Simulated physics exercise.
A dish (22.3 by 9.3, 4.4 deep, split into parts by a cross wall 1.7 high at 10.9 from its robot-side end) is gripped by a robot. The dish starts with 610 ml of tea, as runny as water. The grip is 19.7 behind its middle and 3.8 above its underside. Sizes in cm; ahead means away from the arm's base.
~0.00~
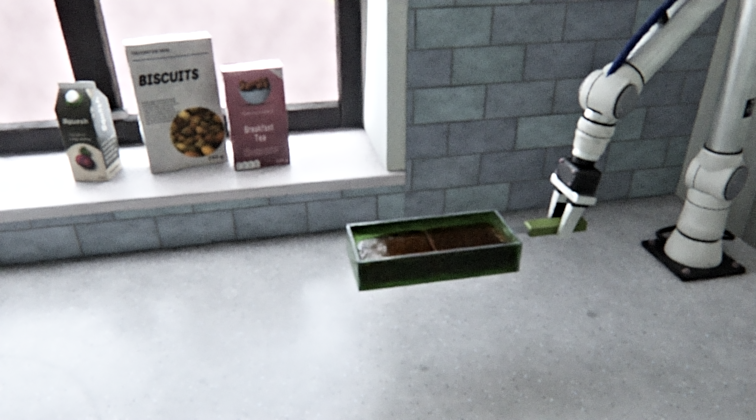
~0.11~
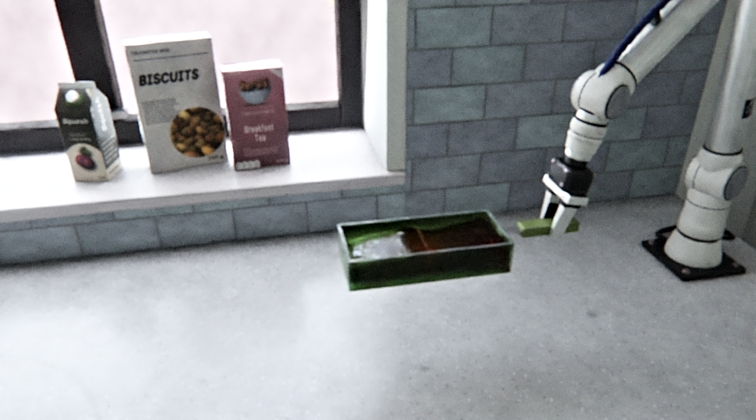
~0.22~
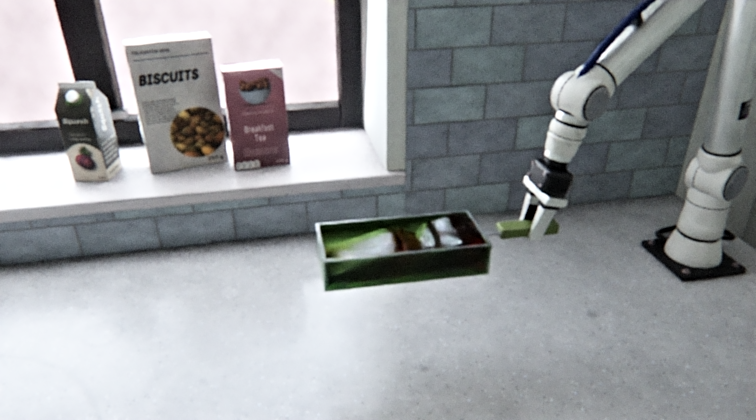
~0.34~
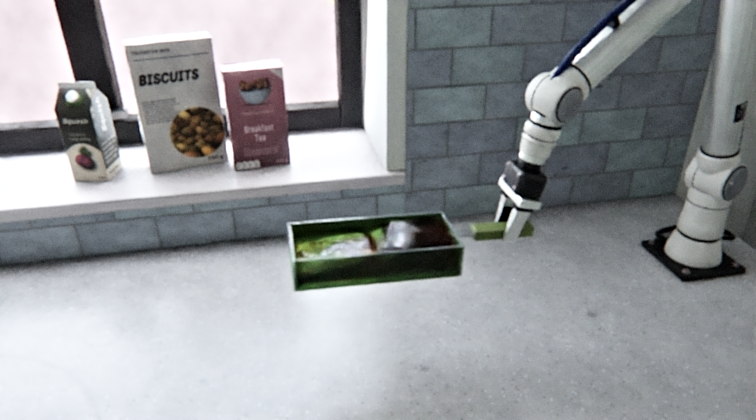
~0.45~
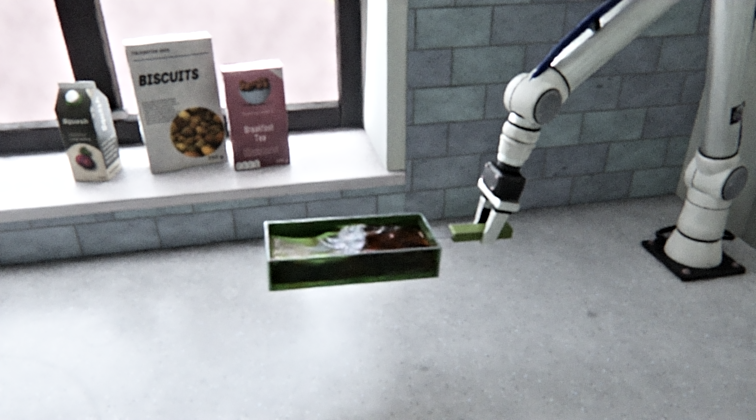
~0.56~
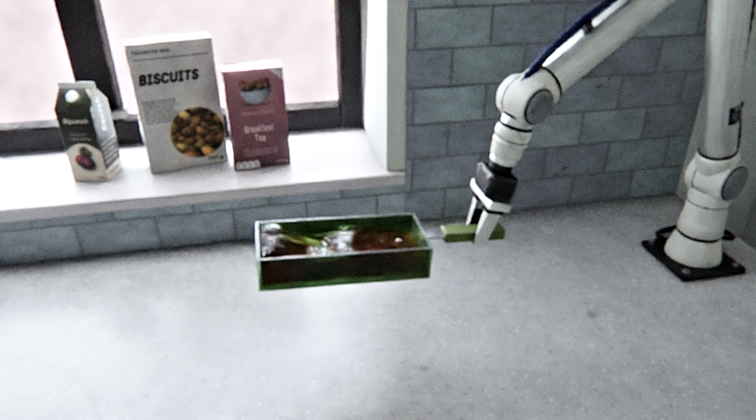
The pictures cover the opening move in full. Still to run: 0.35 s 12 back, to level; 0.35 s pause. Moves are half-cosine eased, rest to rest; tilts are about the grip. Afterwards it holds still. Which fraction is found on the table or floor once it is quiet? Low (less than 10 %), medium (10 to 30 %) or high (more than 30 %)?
On the table or floor the share is medium, 10 to 30 %.
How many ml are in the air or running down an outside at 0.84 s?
Some 80 ml.
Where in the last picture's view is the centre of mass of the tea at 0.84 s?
Near (388, 259).
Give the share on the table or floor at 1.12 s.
About 14 %.
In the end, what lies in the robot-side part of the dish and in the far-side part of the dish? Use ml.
Roughly 240, 260 ml.
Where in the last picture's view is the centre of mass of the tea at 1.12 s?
Around (445, 246).
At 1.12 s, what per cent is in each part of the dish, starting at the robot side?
Roughly 55 % robot-side, 30 % far-side.
By 0.84 s, level, liquid up to 23 above the table; 360 ml in the far-side part, 160 ml in the robot-side part, 5 ml on the table or floor, 80 ml in the air or running down outside.
By 1.12 s, level, liquid up to 24 above the table; 325 ml in the robot-side part, 180 ml in the far-side part, 85 ml on the table or floor, 20 ml in the air or running down outside.
By 1.46 s, level, liquid up to 21 above the table; 265 ml in the far-side part, 230 ml in the robot-side part, 110 ml on the table or floor.
By 2.26 s, level, liquid up to 20 above the table; 255 ml in the far-side part, 240 ml in the robot-side part, 110 ml on the table or floor.
Final state, 255 ml in the far-side part, 240 ml in the robot-side part, 110 ml on the table or floor. That is 18 % on the table or floor.
